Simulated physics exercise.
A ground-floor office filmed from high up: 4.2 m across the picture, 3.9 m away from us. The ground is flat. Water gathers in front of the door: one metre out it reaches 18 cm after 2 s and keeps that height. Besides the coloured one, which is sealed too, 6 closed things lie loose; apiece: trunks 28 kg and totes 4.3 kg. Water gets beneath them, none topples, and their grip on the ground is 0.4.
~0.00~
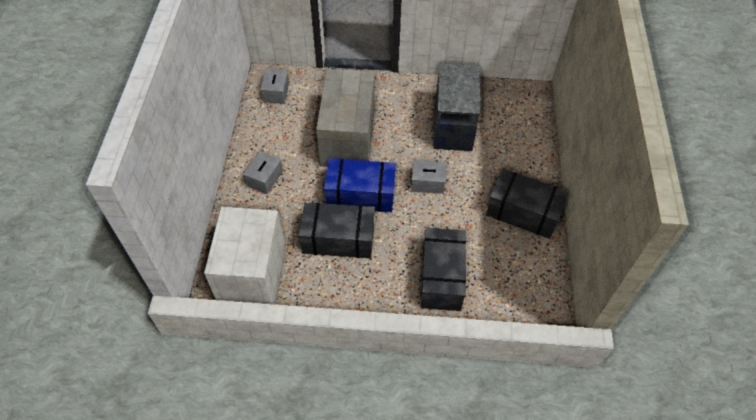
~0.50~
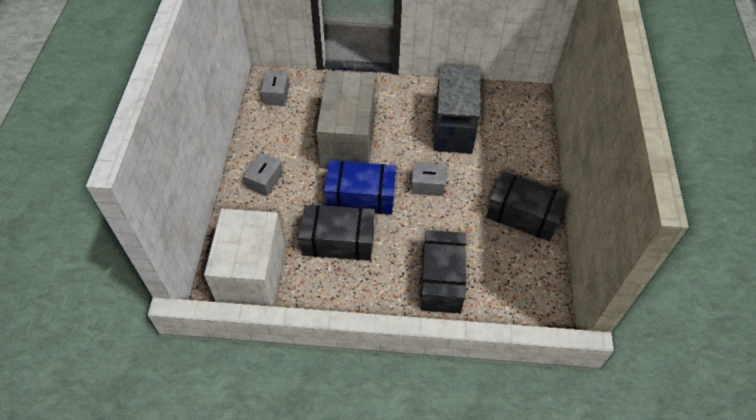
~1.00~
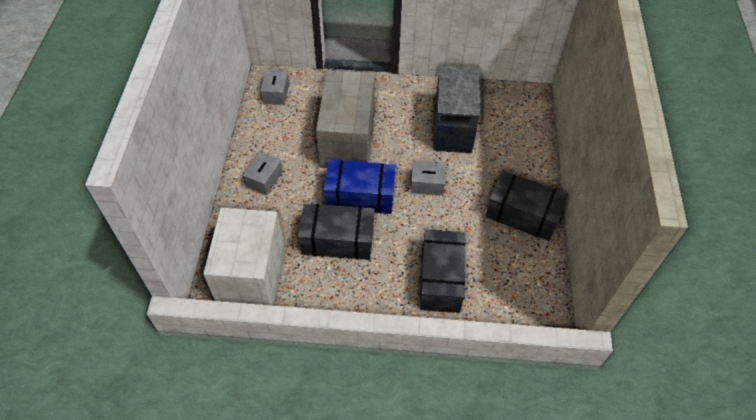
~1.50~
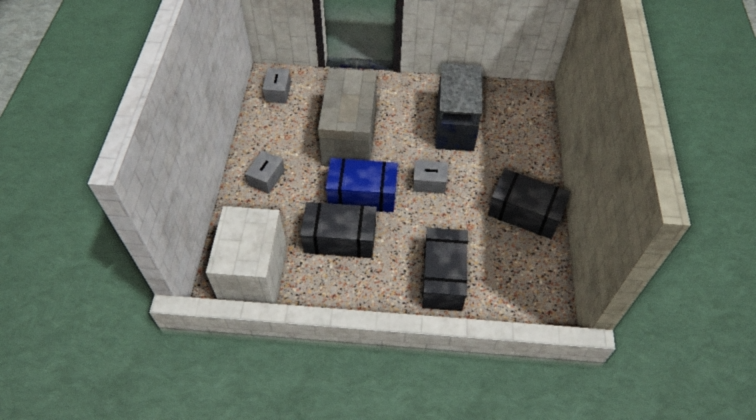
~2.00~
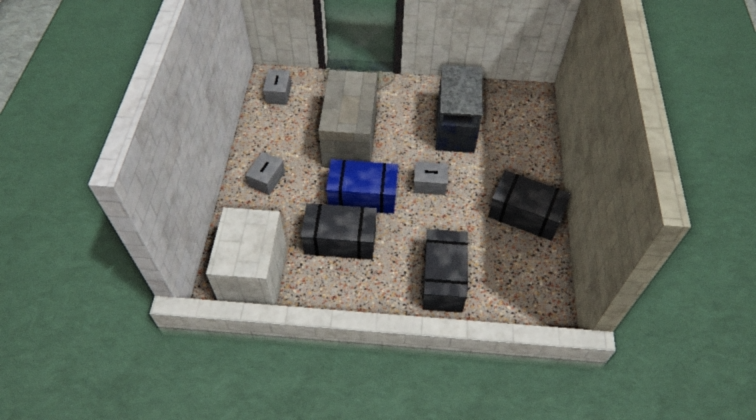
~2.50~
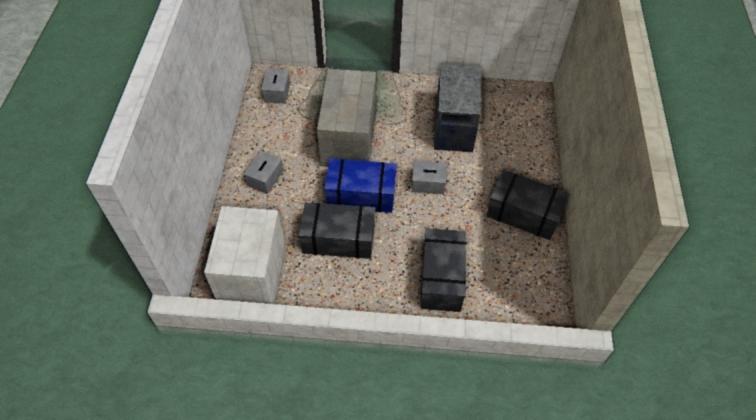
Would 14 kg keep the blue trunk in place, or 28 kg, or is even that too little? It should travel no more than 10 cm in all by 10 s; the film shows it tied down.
Verdict: Only the larger load is enough.
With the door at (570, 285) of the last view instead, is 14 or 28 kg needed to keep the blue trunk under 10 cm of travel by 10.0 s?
In that case neither load is enough.
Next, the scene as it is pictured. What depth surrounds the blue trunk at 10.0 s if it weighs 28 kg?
Roughly 7 cm.
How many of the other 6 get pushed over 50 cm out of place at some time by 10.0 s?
That makes 2.
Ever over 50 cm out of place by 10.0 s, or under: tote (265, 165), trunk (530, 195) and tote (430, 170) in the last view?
In that order: Past it, less, over.
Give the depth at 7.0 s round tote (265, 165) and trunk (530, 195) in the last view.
Roughly 4 and 1 cm.
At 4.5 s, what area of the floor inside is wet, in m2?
About 7.5 m2.
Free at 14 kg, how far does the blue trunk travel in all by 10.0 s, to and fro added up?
Some 60 cm in all.
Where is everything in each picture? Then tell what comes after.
The first picture shows the blue trunk at (361, 176) rests on the ground; 0.0 m2 under water; 0 of 7 have shifted.
The second picture shows the blue trunk at (361, 178) rests on the ground; water covers 0.0 m2; 0 of 7 have shifted.
The third picture shows the blue trunk at (360, 177), on the bottom; water covers 0.0 m2; 0 of 7 have shifted.
The fourth picture shows the blue trunk at (362, 175), on the bottom; water covers 0.0 m2; 0 of 7 have shifted.
The fifth picture shows the blue trunk at (363, 177), on the bottom; water covers 0.3 m2; 0 of 7 have shifted.
The sixth picture shows the blue trunk at (361, 176), on the bottom; 0.9 m2 under water; 0 of 7 have shifted.
After 3.5 s the blue trunk would be 0 cm from its start with 14 kg and 0 cm from its start with 28 kg; 0 cm of water round it then.
After 4.5 s the blue trunk would be 0 cm from its start with 14 kg and 0 cm from its start with 28 kg; 2 cm of water round it then.
After 7.0 s the blue trunk would be 15 cm from its start with 14 kg and 0 cm from its start with 28 kg; 4 cm of water round it then.
After 10.0 s the blue trunk would be 48 cm from its start with 14 kg and 0 cm from its start with 28 kg; 7 cm of water round it then.
